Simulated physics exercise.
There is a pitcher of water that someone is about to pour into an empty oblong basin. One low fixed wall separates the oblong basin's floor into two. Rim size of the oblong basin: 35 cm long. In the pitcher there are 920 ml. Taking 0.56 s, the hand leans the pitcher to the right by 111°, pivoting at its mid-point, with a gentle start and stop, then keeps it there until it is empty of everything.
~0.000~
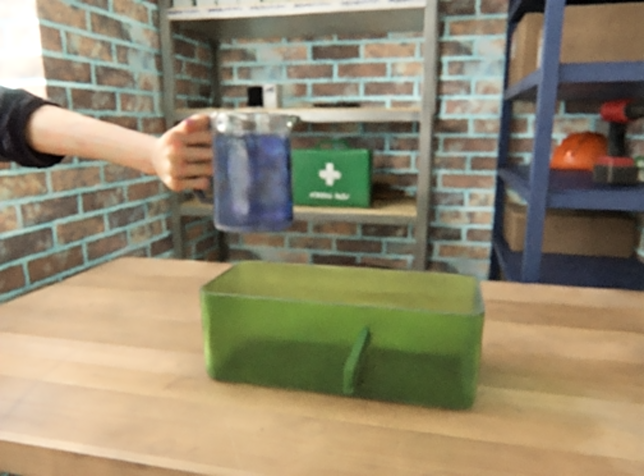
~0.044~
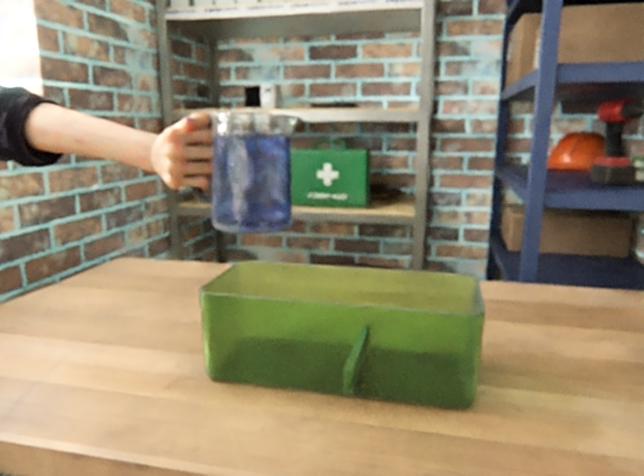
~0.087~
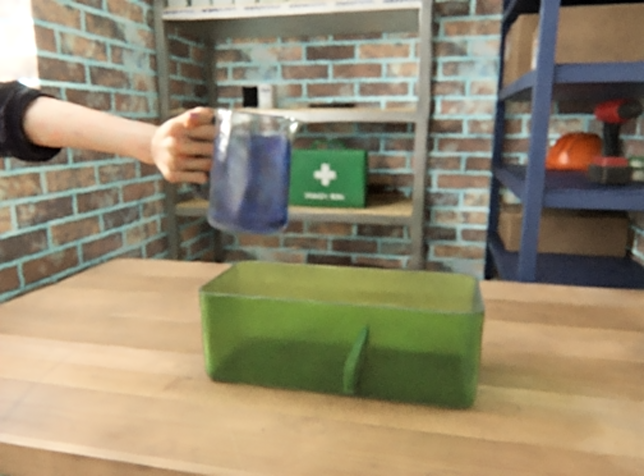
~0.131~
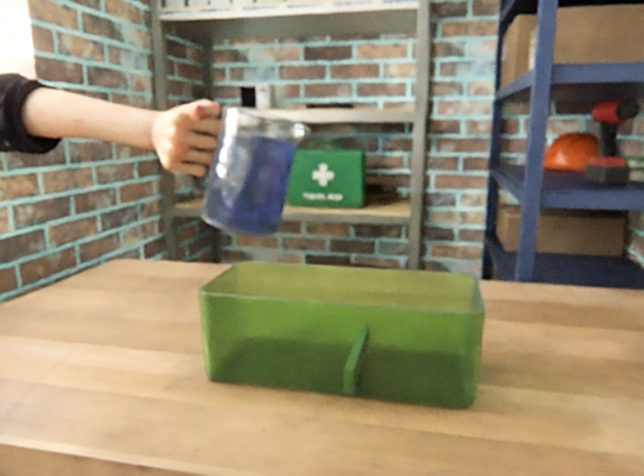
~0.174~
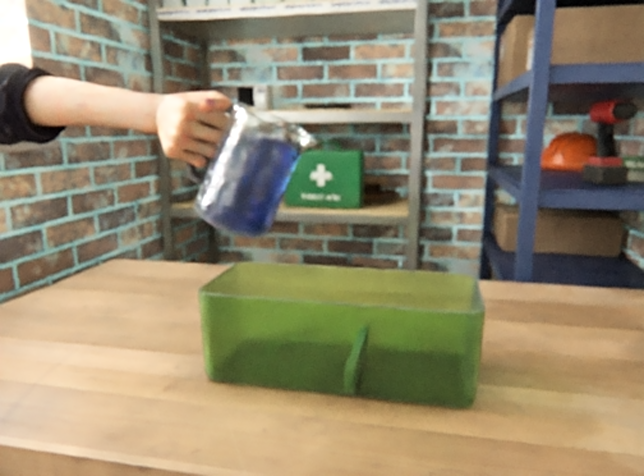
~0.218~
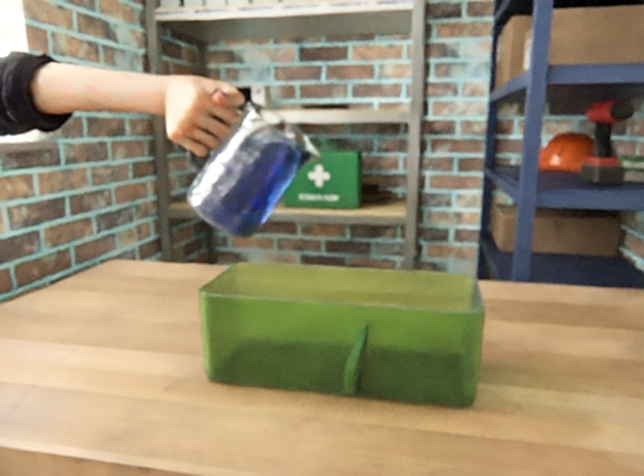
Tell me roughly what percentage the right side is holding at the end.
At the end it holds about 56 per cent.
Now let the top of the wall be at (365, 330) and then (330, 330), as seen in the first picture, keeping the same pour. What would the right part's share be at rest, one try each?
First try about 30 %, second try about 95 %.
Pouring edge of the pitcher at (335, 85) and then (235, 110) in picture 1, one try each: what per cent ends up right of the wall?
It comes to 80 per cent, and then 15 per cent.
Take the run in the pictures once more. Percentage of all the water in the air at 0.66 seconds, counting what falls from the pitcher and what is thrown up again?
Estimate: About 20 in a hundred.
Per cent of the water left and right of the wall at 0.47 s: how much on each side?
Left roughly 2, right roughly 10.
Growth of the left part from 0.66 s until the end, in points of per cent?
Change: Approx. 16 %.
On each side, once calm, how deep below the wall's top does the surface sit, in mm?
Close to 18 mm left and close to 8 mm right.
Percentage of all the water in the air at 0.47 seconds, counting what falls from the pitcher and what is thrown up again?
It comes to roughly 22 per cent.
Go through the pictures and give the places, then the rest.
In the first picture, it leans 0°; its right rim is at (301, 115); the water meets the walls at (220, 135) and (289, 136); the oblong basin's rim runs from (220, 276) to (481, 295); the wall's top is at (358, 347).
In the second picture, it leans 2°; its right rim is at (302, 117); the water meets the walls at (220, 135) and (289, 137).
In the third picture, it leans 6°; its right rim is at (306, 121); the water meets the walls at (223, 133) and (291, 138).
In the fourth picture, it leans 14°; its right rim is at (312, 130); the water meets the walls at (221, 151) and (296, 140).
In the fifth picture, it leans 24°; its right rim is at (317, 142); the water meets the walls at (218, 159) and (304, 143).
In the sixth picture, it leans 37°; its right rim is at (322, 158); the water meets the walls at (208, 167) and (313, 150).
Then, 0.47 s in, the tilt is 104° and 65 per cent is still to pour, 2 is left of the wall and 10 right of it.
Then, 0.66 s in, the tilt is 111° and 21 per cent is still to pour, 27 is left of the wall and 33 right of it.
Then, 0.85 s in, the tilt is 111° and 4 per cent is still to pour, 34 is left of the wall and 55 right of it.
Then, 1.06 s in, the tilt is 111° and 0 per cent is still to pour, 41 is left of the wall and 57 right of it.
Finally, 43 per cent lies left of the wall, 56 right of it and 2 outside.
